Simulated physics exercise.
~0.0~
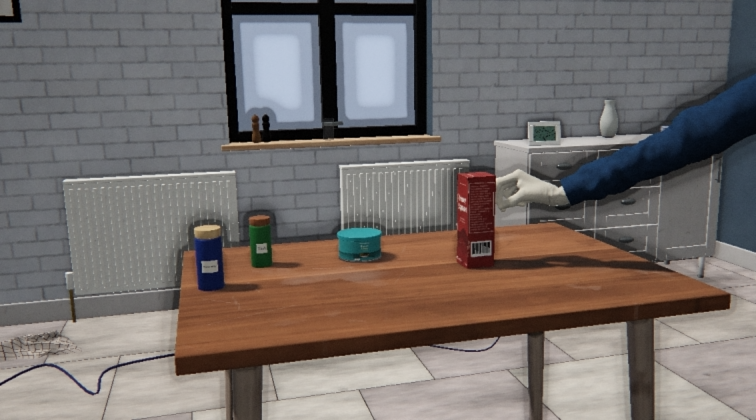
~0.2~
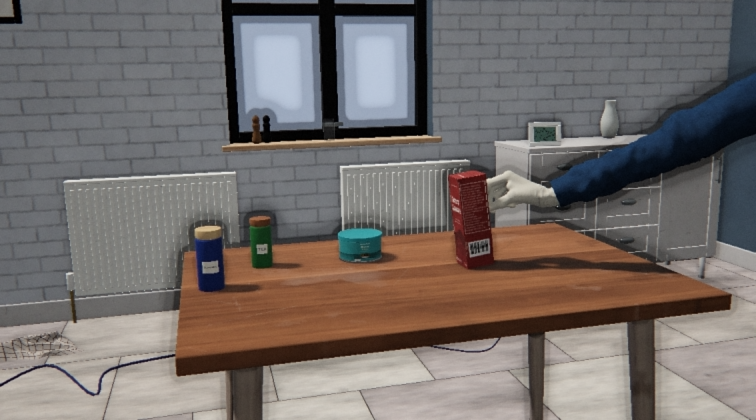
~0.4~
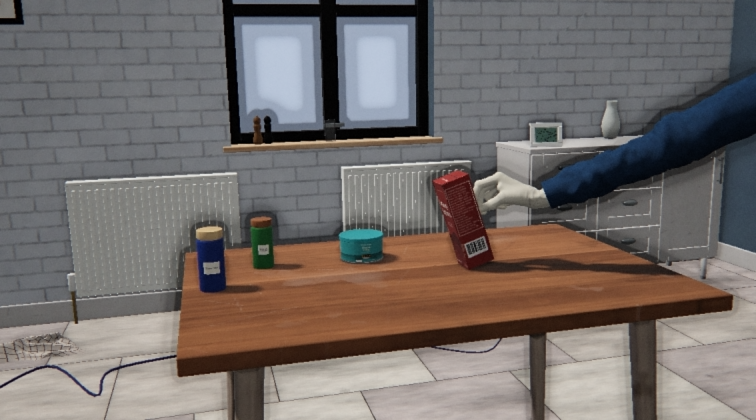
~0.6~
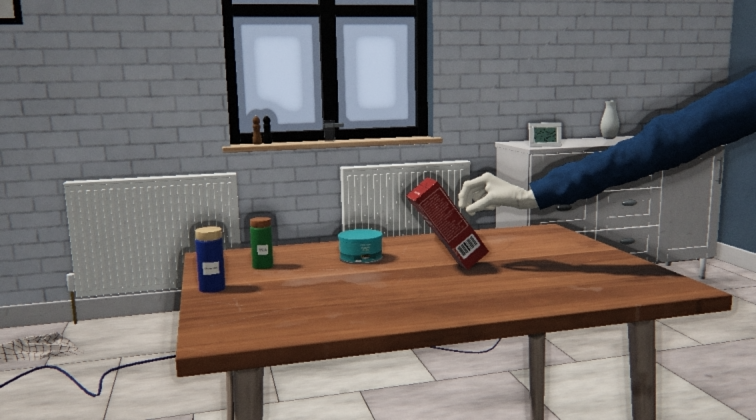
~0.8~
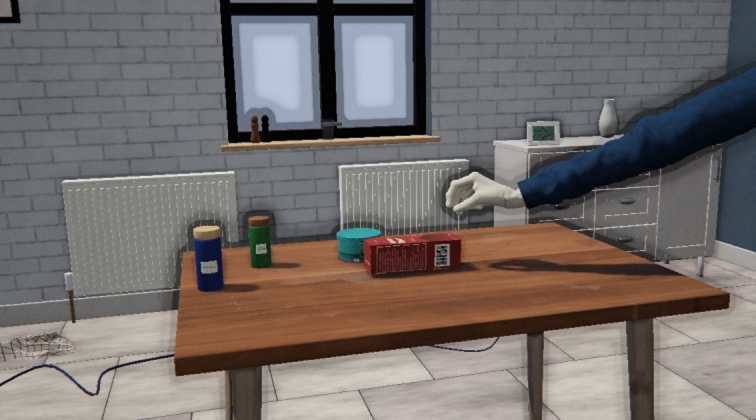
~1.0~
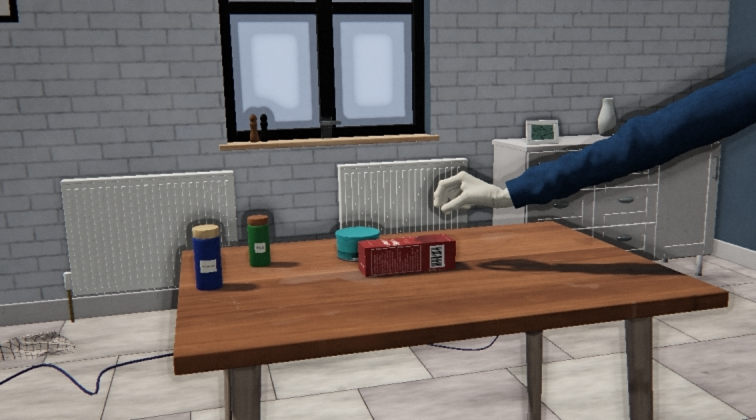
Red carton tipping over leftward under a gloved hand's push, ending on its side on a wooden table near three still containers.
